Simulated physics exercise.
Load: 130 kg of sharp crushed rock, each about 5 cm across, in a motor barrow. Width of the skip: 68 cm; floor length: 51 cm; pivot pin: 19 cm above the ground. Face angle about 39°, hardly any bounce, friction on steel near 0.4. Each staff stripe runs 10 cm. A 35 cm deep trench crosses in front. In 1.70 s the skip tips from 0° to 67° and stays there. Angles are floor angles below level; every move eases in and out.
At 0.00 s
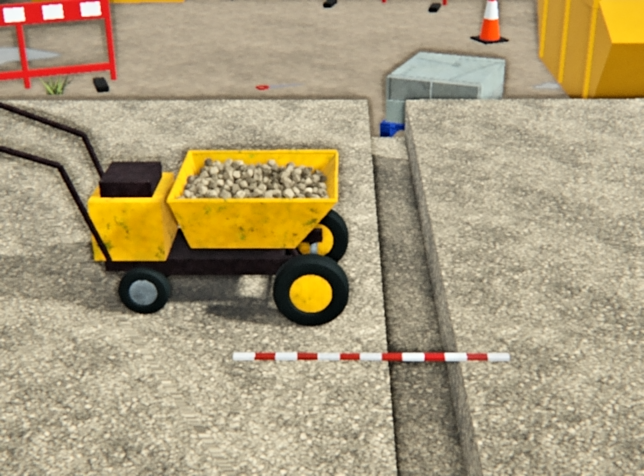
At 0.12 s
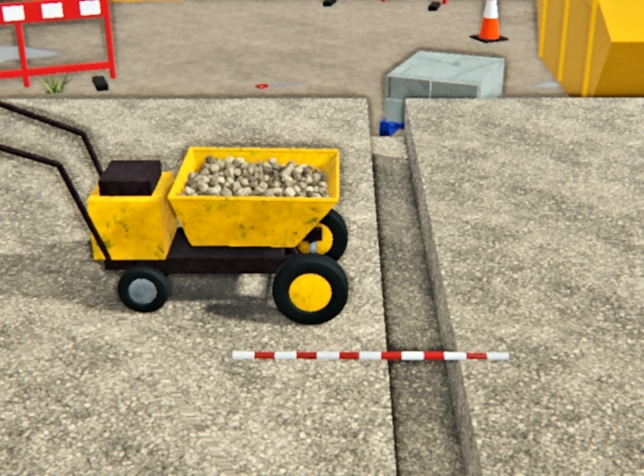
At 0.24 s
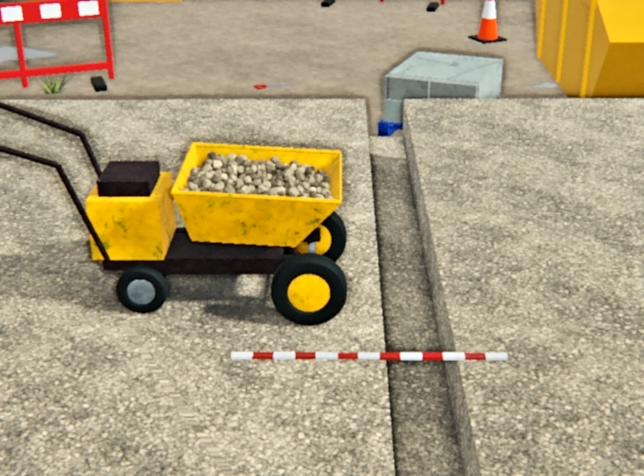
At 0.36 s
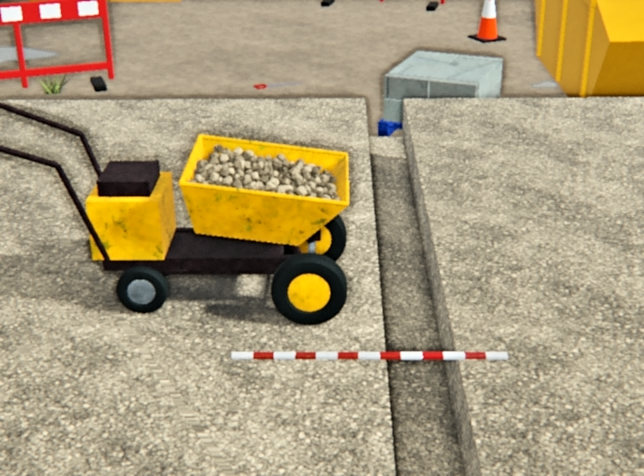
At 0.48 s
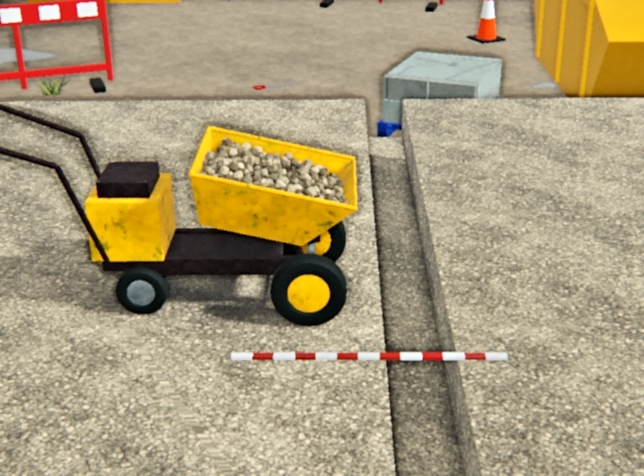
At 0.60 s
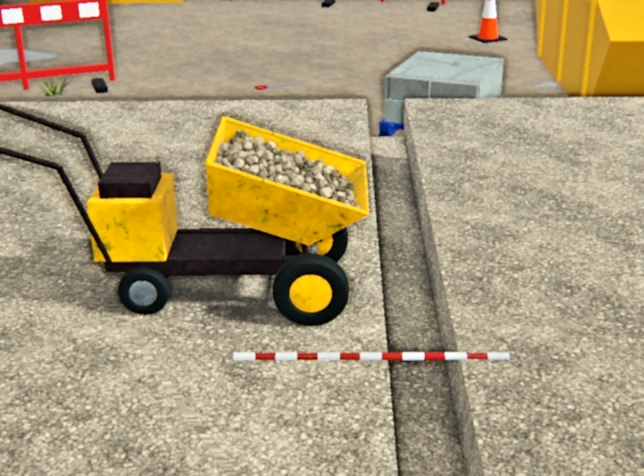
A yellow skip heaped with grey-brown stones tilts forward on a small motor barrow, seen from the side and slightly above on a pale gritty surface at a work site. A narrow trench, a red-and-white staff, a grey block, an orange cone and a red barrier surround it. The skip's rear rises smoothly from level to a modest slant toward the right, while the wheels stay put and the view barely shifts.
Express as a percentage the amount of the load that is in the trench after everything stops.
The amount is close to 56 per cent of the load.
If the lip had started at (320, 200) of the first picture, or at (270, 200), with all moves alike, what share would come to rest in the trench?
65 %, then 55 %.
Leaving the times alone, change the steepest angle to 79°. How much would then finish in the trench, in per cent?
In that case some 75 per cent.
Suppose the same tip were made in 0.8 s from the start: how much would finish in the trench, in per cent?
About 45%.
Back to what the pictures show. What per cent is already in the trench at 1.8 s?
By that point it's something like 15 in a hundred.
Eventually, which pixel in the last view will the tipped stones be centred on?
Centre estimate: Around (428, 336).
After 1.3 s the floor is at 56°; 100 % in the skip; the foremost stones are at (405, 237).
After 1.8 s the floor is at 67°; 81 % in the skip, 15 % in the trench, 4 % past the trench; the foremost stones are at (486, 292).
After 2.2 s the floor is at 67°; 57 % in the skip, 28 % in the trench, 15 % past the trench; the foremost stones are at (524, 295).
After 4.1 s the floor is at 67°; 28 % in the skip, 56 % in the trench, 16 % past the trench; the foremost stones are at (538, 302).
